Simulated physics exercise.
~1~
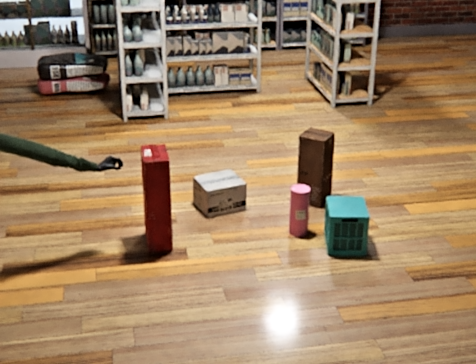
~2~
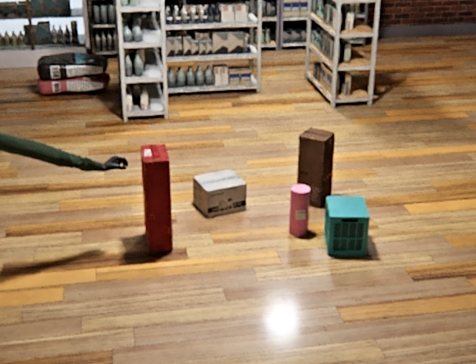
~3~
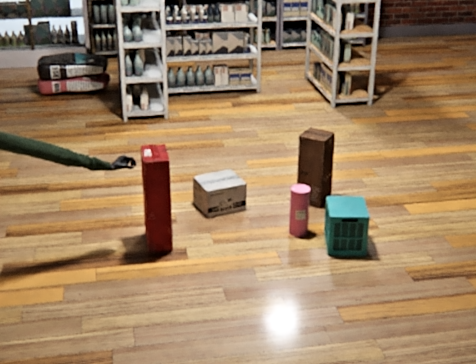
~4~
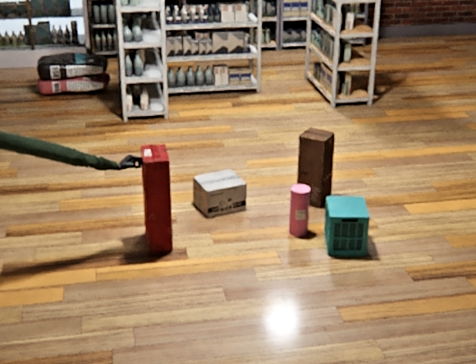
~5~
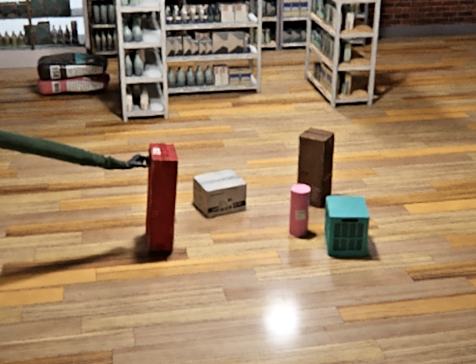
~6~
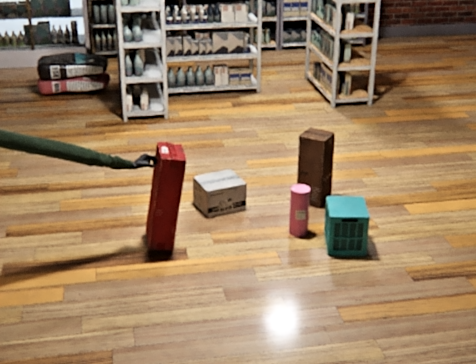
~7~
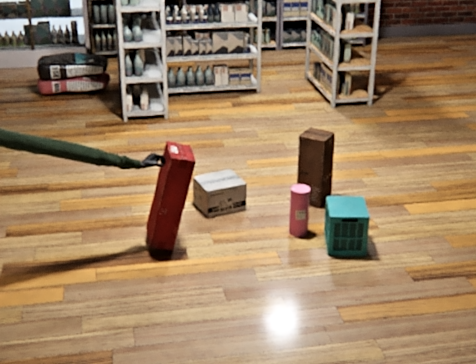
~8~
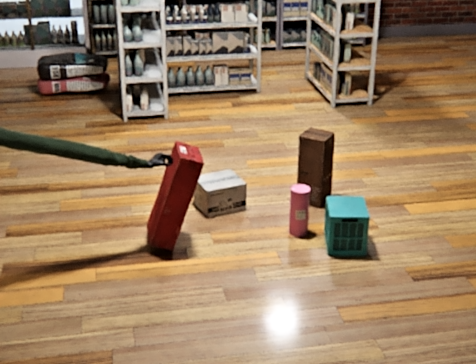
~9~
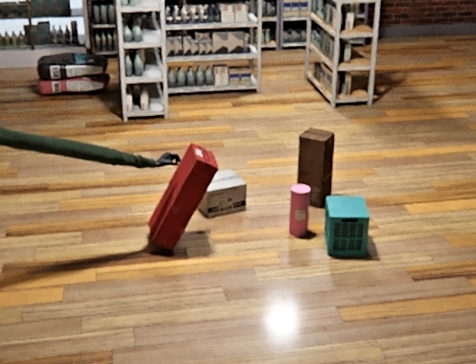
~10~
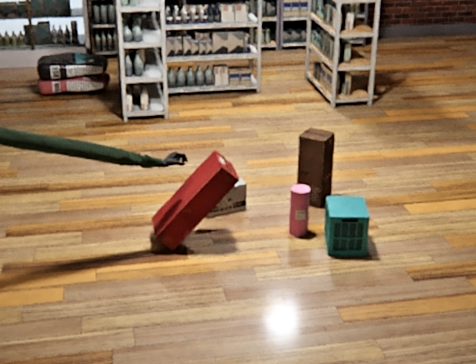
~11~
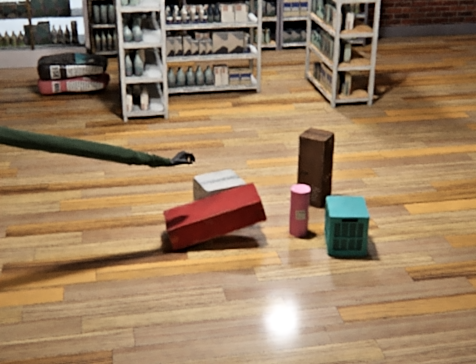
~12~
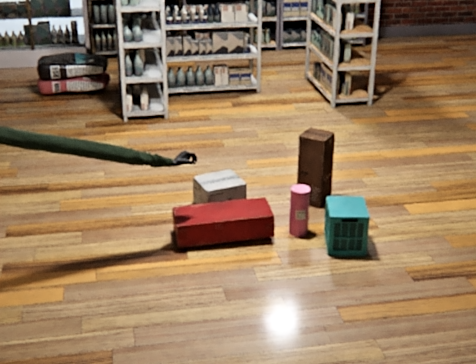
A tall red box standing on a wooden floor was pushed near its top by a dark green arm reaching in from the left, tilted steadily to the right, and toppled onto its side in front of a small white parcel.
